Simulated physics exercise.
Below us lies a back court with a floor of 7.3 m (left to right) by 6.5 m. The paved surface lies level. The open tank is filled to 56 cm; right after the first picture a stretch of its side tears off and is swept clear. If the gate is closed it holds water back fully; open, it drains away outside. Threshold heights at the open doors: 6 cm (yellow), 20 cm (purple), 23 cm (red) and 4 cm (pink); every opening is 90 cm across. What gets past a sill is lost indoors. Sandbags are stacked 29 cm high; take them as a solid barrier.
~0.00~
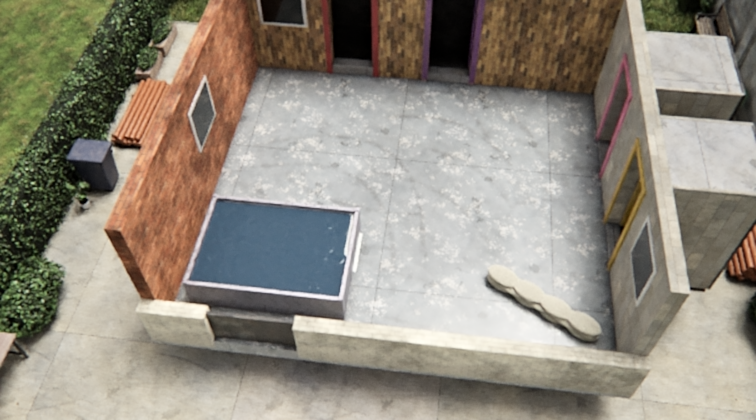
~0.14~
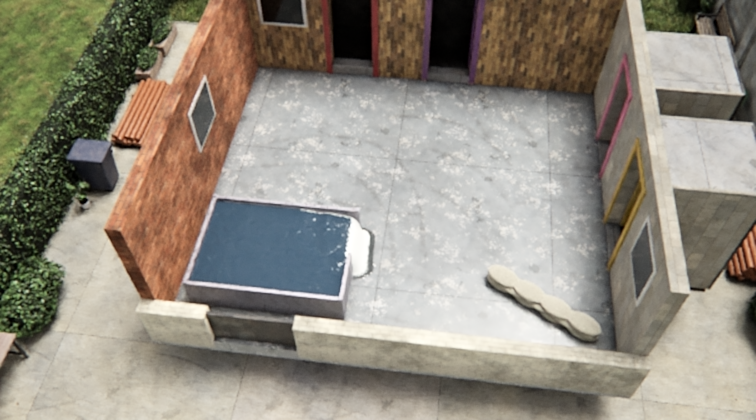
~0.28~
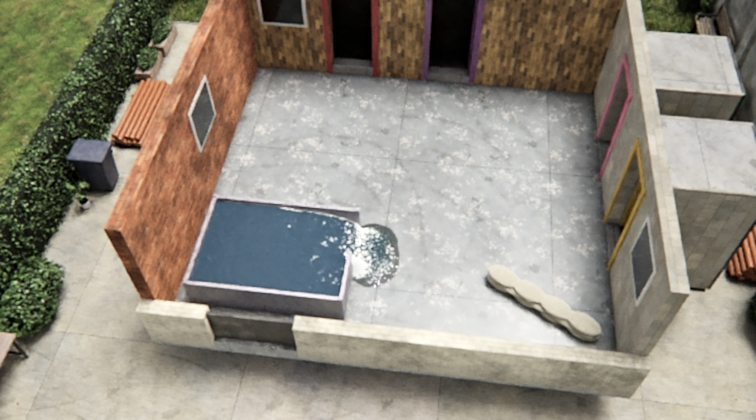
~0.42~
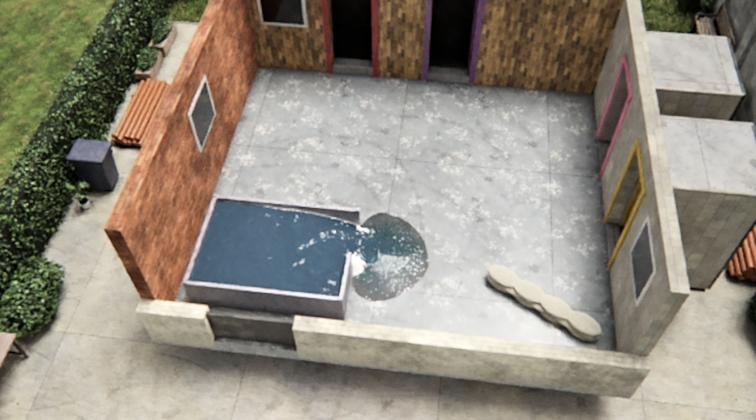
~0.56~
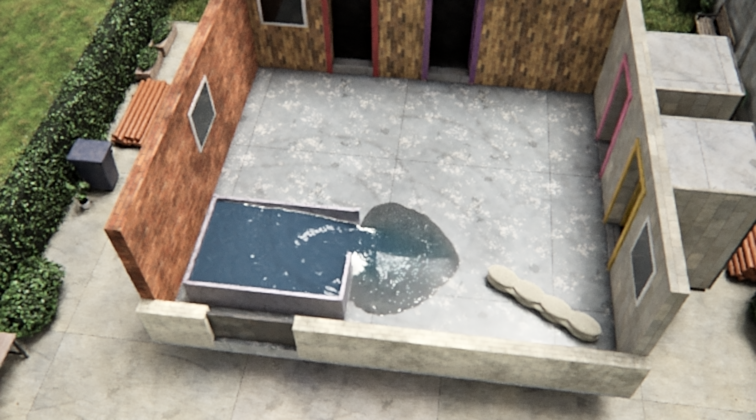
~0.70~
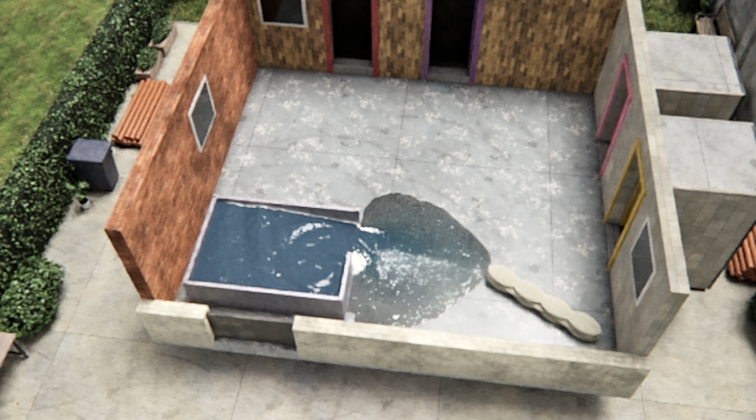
In this clip, a still, open tank of water in the corner of a walled court opens on its right side, and water pours out, spreading rightward across the pale paved floor in a widening pool toward a low row of sandbags.
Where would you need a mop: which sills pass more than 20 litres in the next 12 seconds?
Within that time: At the yellow door it exceeds the limit; at the purple door it stays under the limit; at the red door it does not reach the limit; at the pink door it goes over the limit.
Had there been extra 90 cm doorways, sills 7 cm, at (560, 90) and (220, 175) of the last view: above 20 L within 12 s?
In turn: Past it, not over.
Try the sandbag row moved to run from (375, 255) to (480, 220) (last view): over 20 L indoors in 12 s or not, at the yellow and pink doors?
Against that limit: Yellow not over, pink above.
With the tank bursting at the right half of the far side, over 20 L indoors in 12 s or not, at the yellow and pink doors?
Against that limit: Yellow not over, pink above.
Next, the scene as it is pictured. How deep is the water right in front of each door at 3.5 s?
In cm: Yellow 15, purple 0, red 0, pink 10.
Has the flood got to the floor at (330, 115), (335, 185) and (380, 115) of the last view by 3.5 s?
In that order: Still dry, still dry, still dry.
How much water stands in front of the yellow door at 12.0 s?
About 6.0 cm.
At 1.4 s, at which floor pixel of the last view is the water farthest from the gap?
At about (591, 259).
After 1.4 s water covers 20 % of the floor and is deepest (30 cm) near (366, 252); yellow door not reached, purple door not reached, red door not reached, pink door not reached.
After 2.2 s water covers 35 % of the floor and is deepest (26 cm) near (366, 252); yellow door 11 cm at the sill, 9 L in, purple door not reached, red door not reached, pink door not reached.
After 3.5 s water covers 50 % of the floor and is deepest (24 cm) near (610, 373); yellow door 15 cm at the sill, 71 L in, purple door not reached, red door not reached, pink door 10 cm at the sill, 12 L in.
After 7.0 s water covers 55 % of the floor and is deepest (16 cm) near (588, 99); yellow door 10 cm at the sill, 122 L in, purple door 4 cm at the sill, 0 L in, red door not reached, pink door 7 cm at the sill, 42 L in.
After 12.0 s water covers 95 % of the floor and is deepest (8 cm) near (576, 188); yellow door 6 cm at the sill, 134 L in, purple door 5 cm at the sill, 0 L in, red door 3 cm at the sill, 0 L in, pink door 8 cm at the sill, 75 L in.
